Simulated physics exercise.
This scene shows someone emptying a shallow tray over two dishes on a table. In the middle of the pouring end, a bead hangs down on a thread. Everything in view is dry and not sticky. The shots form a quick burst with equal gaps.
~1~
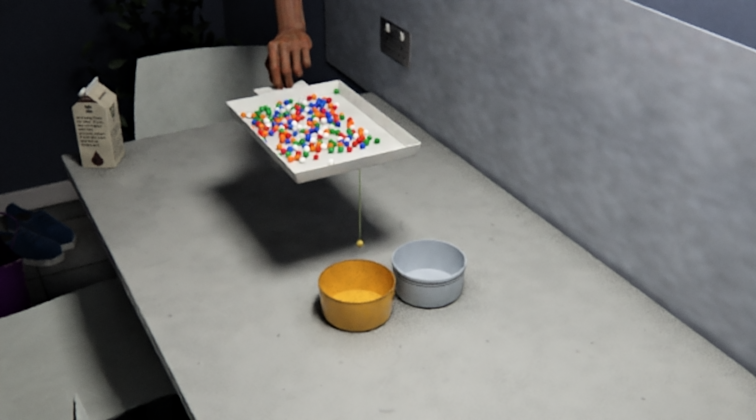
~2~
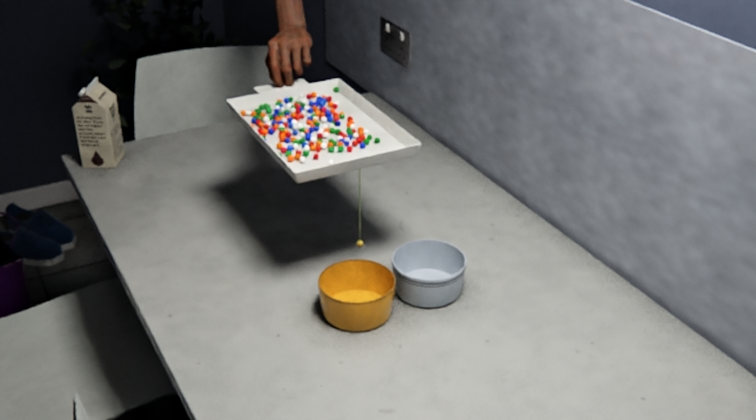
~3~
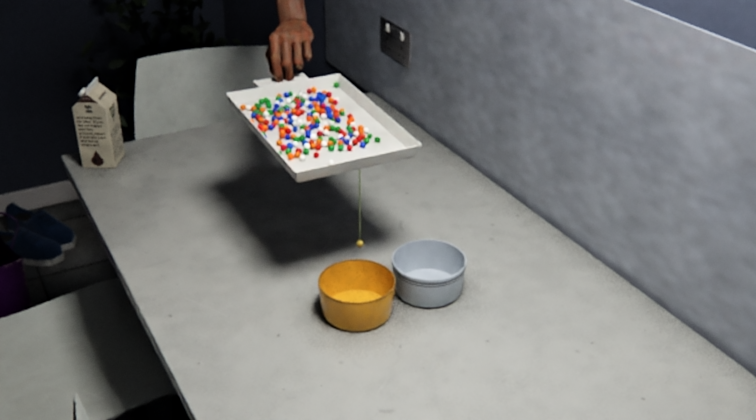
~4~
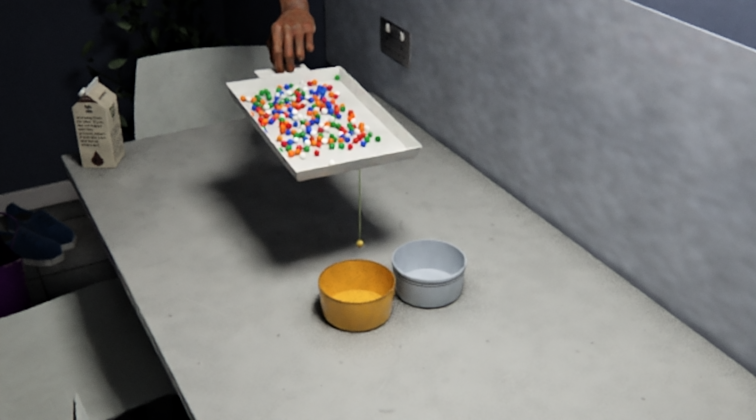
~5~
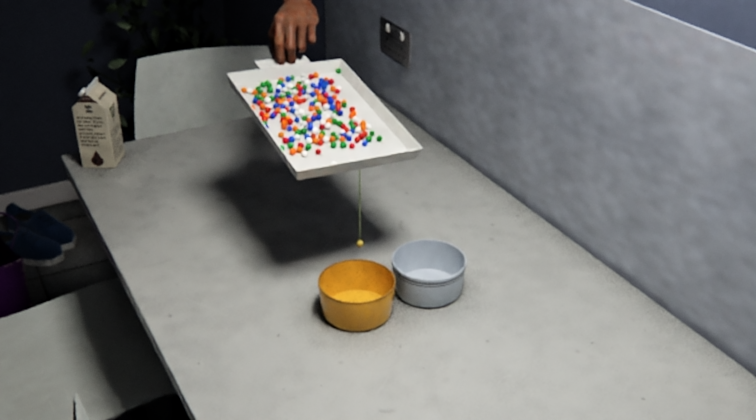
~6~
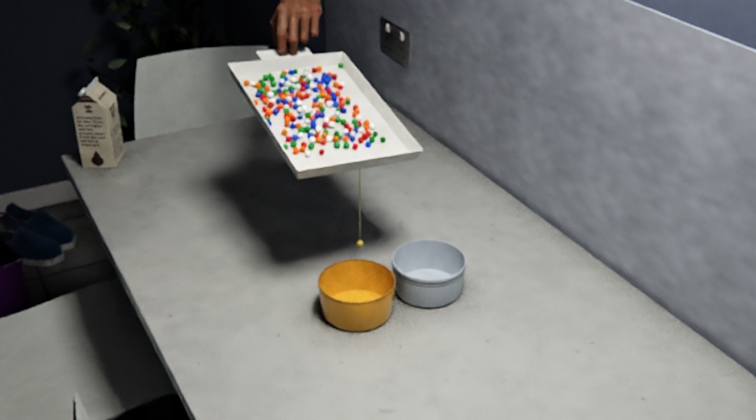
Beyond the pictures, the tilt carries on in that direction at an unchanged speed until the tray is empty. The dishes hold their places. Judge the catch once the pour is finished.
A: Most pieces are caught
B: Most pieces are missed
Option A: Most pieces are caught.
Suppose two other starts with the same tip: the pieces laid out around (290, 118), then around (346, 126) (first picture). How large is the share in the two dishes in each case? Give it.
Shares in turn: 80 % and 80 %.
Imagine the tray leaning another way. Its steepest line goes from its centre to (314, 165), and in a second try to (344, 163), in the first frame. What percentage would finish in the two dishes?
That comes to 10 per cent the first time and 70 per cent the second.
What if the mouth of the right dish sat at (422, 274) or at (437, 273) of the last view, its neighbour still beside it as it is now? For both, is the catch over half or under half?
Together the dishes get less than a half first, then less than a half.
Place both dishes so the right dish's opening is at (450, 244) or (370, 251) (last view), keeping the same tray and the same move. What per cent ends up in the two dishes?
80 %, then 10 %.
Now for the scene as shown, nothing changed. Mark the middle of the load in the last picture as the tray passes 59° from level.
Somewhere near pixel (396, 158).
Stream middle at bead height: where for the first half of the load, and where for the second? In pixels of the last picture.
It goes through near (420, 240) first, then near (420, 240).
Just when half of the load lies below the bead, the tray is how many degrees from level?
My estimate is some 85 degrees.
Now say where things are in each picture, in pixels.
Corners of the pouring end (297, 170) and (416, 142), level; middle of the load (309, 123), round plastic beads; left dish (375, 313); right dish (448, 290); bead on its thread (360, 244), in the first picture.
Corners of the pouring end (297, 170) and (416, 143), level; middle of the load (309, 122), in the second picture.
Corners of the pouring end (298, 170) and (417, 144), tipped barely, lowest at the right corner; middle of the load (309, 119), in the third picture.
Corners of the pouring end (298, 169) and (417, 145), tipped a little, lowest at the right corner; middle of the load (310, 113), in the fourth picture.
Corners of the pouring end (299, 168) and (418, 147), tipped a little, lowest at the right corner; middle of the load (311, 108), in the fifth picture.
Corners of the pouring end (300, 167) and (418, 148), tipped a little, lowest at the right corner; middle of the load (314, 105), every one on the move; left dish (375, 313); right dish (448, 290), in the sixth picture.
Just after the last frame, tray tipped steeply; the larger part on the tray; just a few in the left dish; about a tenth in the right dish; just a few outside both; about a tenth in the air.
A moment on, tray tipped right over; just a few on the tray; just a few in the left dish; roughly two thirds in the right dish; roughly a quarter outside both; about a tenth in the air.
Further on, tray tipped past a quarter turn; just a few in the left dish; the larger part in the right dish; roughly a quarter outside both.
When it is over, tray tipped past a quarter turn; just a few in the left dish; the larger part in the right dish; roughly a quarter outside both.
